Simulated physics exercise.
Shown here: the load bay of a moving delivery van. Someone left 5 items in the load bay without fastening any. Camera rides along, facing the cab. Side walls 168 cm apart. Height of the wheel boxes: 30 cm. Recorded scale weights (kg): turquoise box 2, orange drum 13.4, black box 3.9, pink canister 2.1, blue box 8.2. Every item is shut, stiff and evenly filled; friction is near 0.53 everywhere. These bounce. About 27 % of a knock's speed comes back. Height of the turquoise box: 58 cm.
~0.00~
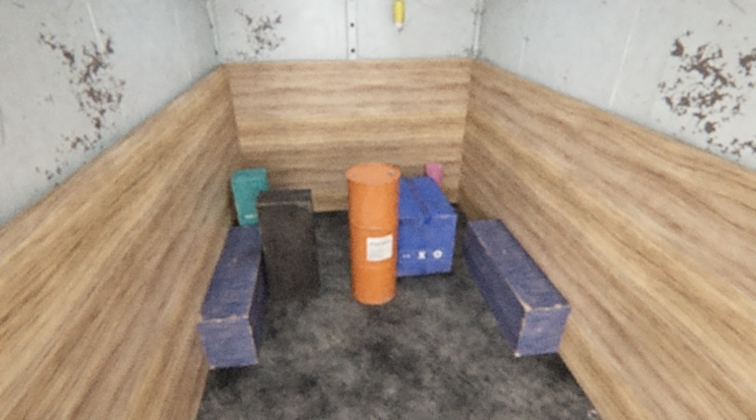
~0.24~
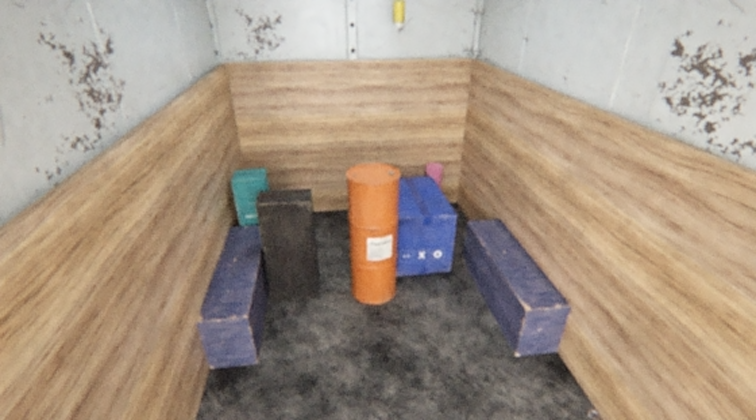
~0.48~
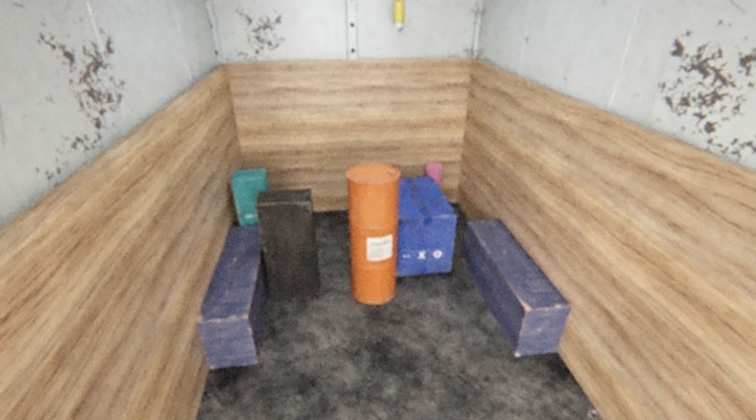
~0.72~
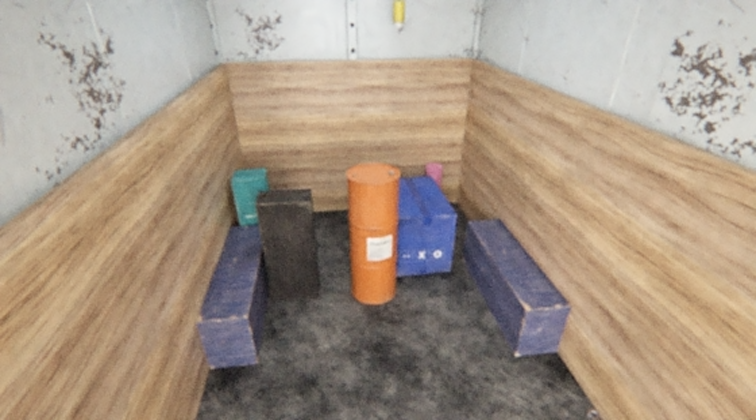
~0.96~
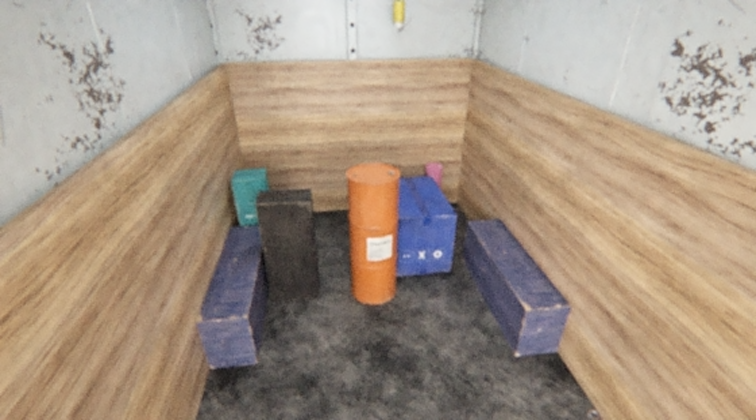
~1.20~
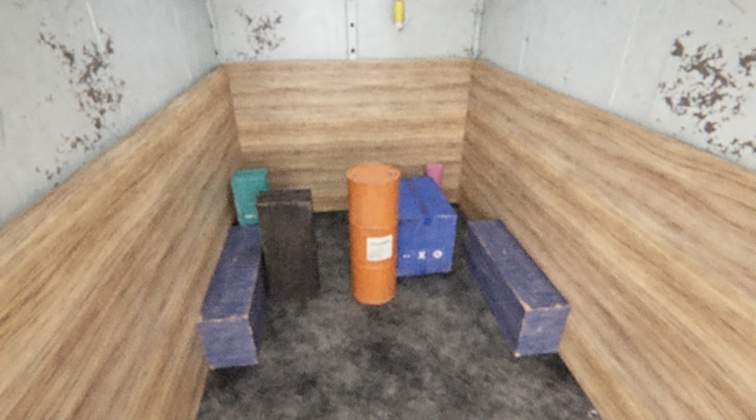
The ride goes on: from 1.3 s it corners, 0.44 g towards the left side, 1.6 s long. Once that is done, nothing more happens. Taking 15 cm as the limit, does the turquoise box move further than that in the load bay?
No.
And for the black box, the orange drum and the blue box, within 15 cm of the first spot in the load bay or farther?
Well, the black box remains where it was; the orange drum remains where it was; and the blue box remains where it was.
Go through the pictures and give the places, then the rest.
In the first frame, steady run; turquoise box (256, 216); orange drum (374, 236).
In the second frame, push 0.34 g jolt; blue box (414, 223).
In the third frame, push 0.11 g jolt; orange drum (374, 236); black box (291, 247).
In the fourth frame, steady run; blue box (414, 223).
In the fifth frame, steady run; orange drum (374, 236); black box (291, 247).
In the sixth frame, steady run; turquoise box (256, 216).
After 2.10 s, push 0.44 g left; turquoise box 3° off upright near (253, 215); pink canister 72° off upright; orange drum 18° off upright.
After 3.00 s, steady run; pink canister on its side; orange drum 16° off upright; black box 9° off upright.
After 4.30 s, steady run; pink canister on its side; orange drum moved 8 cm; black box moved 3 cm.
In the end (6.7 s), toppled in the load bay, pink canister; the other 4 under 15 cm from the start. In the last view, turquoise box near (256, 216).
